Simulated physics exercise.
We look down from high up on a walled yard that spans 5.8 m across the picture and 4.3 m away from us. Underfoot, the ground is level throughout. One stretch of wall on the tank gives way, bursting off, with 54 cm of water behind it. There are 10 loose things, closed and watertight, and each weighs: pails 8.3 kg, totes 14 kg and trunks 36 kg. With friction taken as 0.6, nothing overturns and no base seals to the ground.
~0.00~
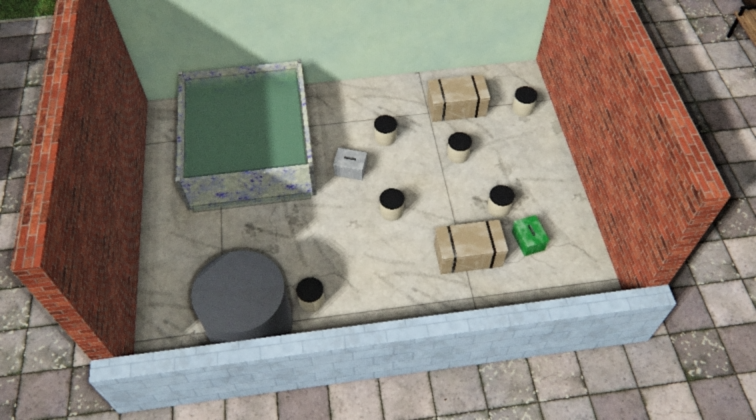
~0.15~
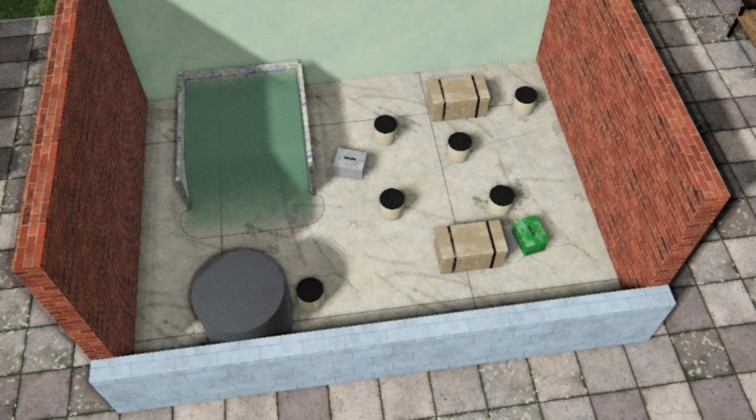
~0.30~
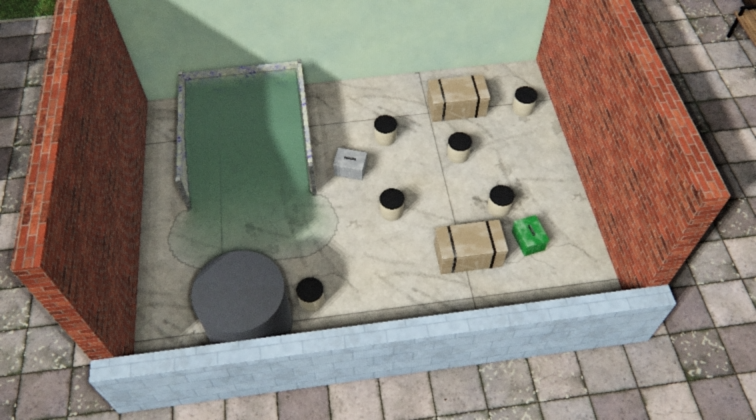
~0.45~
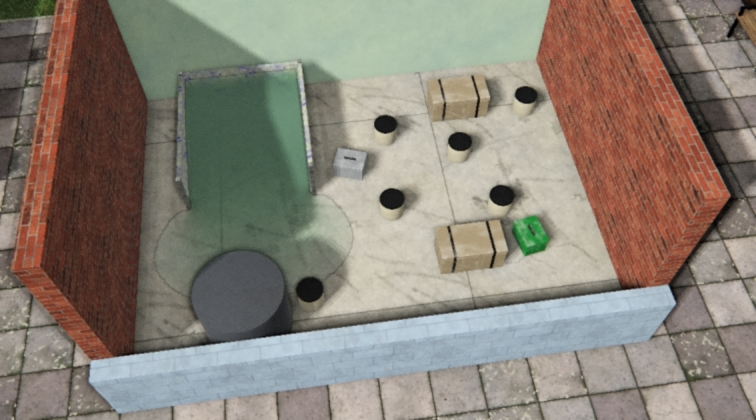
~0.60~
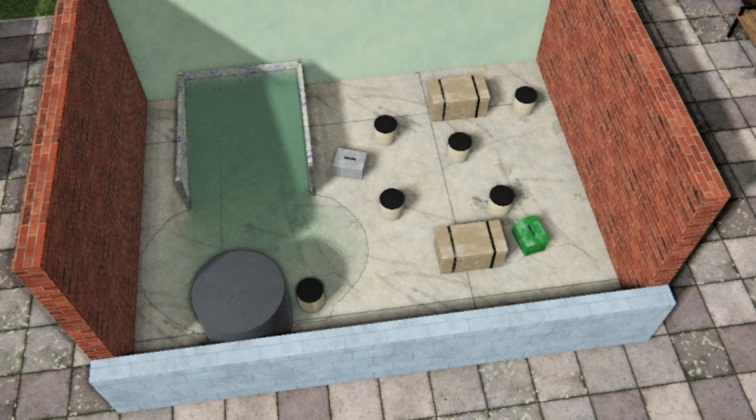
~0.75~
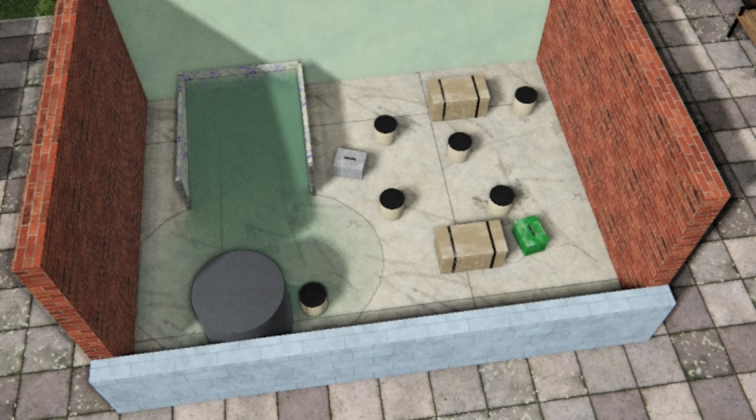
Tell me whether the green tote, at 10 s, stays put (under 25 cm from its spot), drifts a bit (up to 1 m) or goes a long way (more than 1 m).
It is left almost where it was.
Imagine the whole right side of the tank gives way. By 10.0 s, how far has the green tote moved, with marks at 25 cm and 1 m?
The green tote simply gets swept away.
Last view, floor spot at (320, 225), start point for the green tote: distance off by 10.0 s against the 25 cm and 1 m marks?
By that time it is swept a long way.
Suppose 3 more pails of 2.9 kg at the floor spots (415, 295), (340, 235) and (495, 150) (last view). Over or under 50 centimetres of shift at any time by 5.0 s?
From first to last: Surpasses it, surpasses it, does not reach it.
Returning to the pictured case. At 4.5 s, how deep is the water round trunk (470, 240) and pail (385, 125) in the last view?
First about 6 cm, second about 0 cm.
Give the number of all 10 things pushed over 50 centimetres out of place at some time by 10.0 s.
2.
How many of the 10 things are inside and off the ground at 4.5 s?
0 at that moment.
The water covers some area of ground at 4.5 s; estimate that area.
At that time the wet patch spans about 19 m2.
After 2.0 s the green tote is near (532, 231), 0.0 m from its start, aground; 1 afloat.
After 4.5 s the green tote is near (532, 231), 0.0 m from its start, aground; 0 afloat.
After 7.0 s the green tote is near (532, 231), 0.0 m from its start, aground; 0 afloat.
After 10.0 s the green tote is near (532, 231), 0.0 m from its start, aground; 0 afloat.
